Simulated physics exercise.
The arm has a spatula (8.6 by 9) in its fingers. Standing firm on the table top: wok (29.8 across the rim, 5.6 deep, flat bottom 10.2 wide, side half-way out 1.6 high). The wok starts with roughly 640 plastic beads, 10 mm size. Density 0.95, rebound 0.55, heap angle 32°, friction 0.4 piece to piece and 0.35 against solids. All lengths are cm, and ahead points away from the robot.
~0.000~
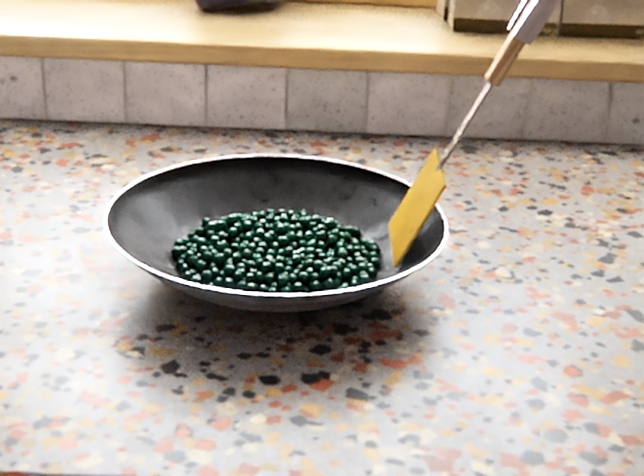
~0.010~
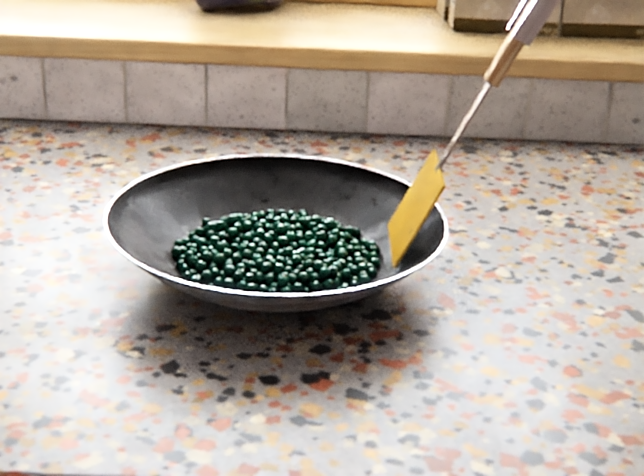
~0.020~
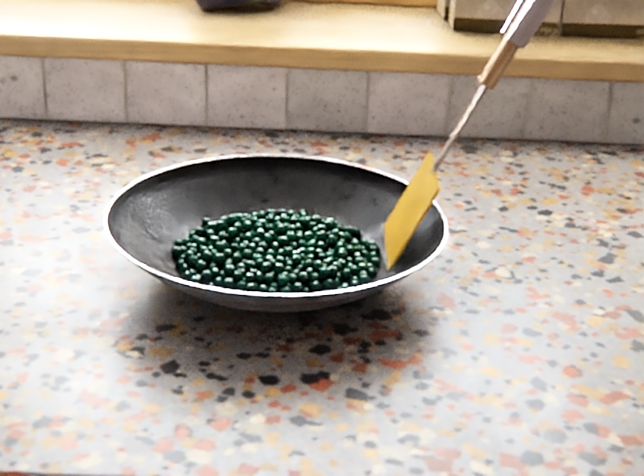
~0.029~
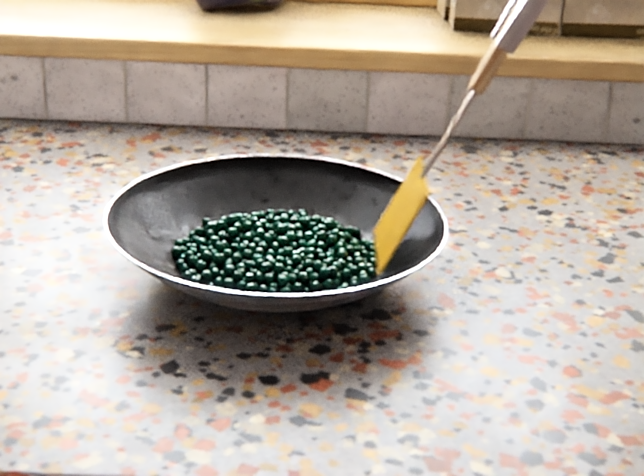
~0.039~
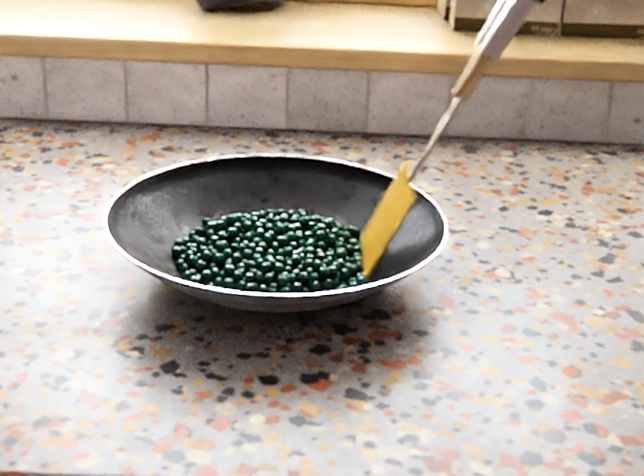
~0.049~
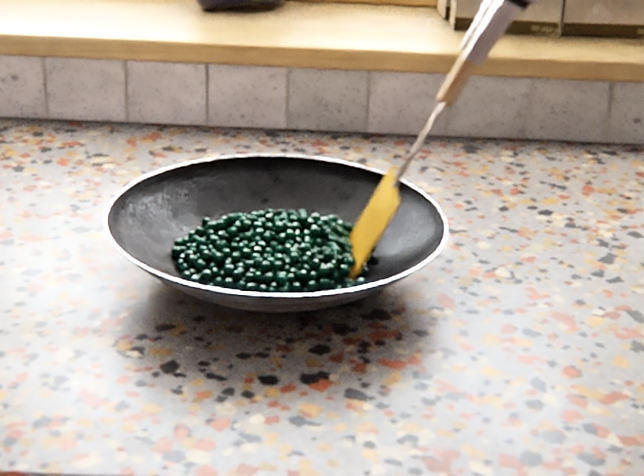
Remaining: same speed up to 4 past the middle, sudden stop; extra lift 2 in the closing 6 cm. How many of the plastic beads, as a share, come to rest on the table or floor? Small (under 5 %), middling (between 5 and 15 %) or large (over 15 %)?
Answer: Middling; between 5 and 15 % of the plastic beads finish on the table or floor.
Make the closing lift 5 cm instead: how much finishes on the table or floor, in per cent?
About 10 per cent.
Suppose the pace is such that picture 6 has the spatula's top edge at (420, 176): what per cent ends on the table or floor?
Some 0 per cent.
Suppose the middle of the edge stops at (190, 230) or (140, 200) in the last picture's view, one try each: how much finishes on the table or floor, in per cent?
About 35 and 50 per cent.
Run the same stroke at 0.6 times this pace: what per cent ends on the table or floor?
About 0 per cent.
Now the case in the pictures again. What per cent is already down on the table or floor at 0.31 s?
Some 4 per cent.
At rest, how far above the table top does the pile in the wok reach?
Roughly 5.5 cm.
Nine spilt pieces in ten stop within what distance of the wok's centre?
About 75 cm.
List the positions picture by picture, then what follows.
In the first picture, the spatula top edge at (440, 166), sloping 65°; upper third of the load around (275, 247), from x 175 to 375, top at y 215; 643 in the wok.
In the second picture, the spatula top edge at (439, 167), sloping 65°; upper third of the load around (275, 247), from x 175 to 375, top at y 215.
In the third picture, the spatula top edge at (435, 169), sloping 65°; upper third of the load around (274, 247), from x 175 to 375, top at y 215.
In the fourth picture, the spatula top edge at (424, 174), sloping 65°; upper third of the load around (274, 247), from x 175 to 375, top at y 215.
In the fifth picture, the spatula top edge at (410, 180), sloping 65°; upper third of the load around (274, 247), from x 175 to 375, top at y 215.
In the sixth picture, the spatula top edge at (395, 185), sloping 65°; upper third of the load around (280, 246), from x 175 to 375, top at y 215; 643 in the wok.
After 0.07 s, sloping 65°, highest piece 7 above the table; 643 in the wok.
After 0.10 s, sloping 65°, highest piece 10 above the table; 643 in the wok.
After 0.31 s, sloping 65°, highest piece 13 above the table; 592 in the wok, 26 on the table or floor, 25 on the blade or in flight.
After 1.36 s, sloping 65°, highest piece 5 above the table; 590 in the wok, 53 on the table or floor.
In the end, 590 in the wok, 53 on the table or floor. That is 8 % on the table or floor.
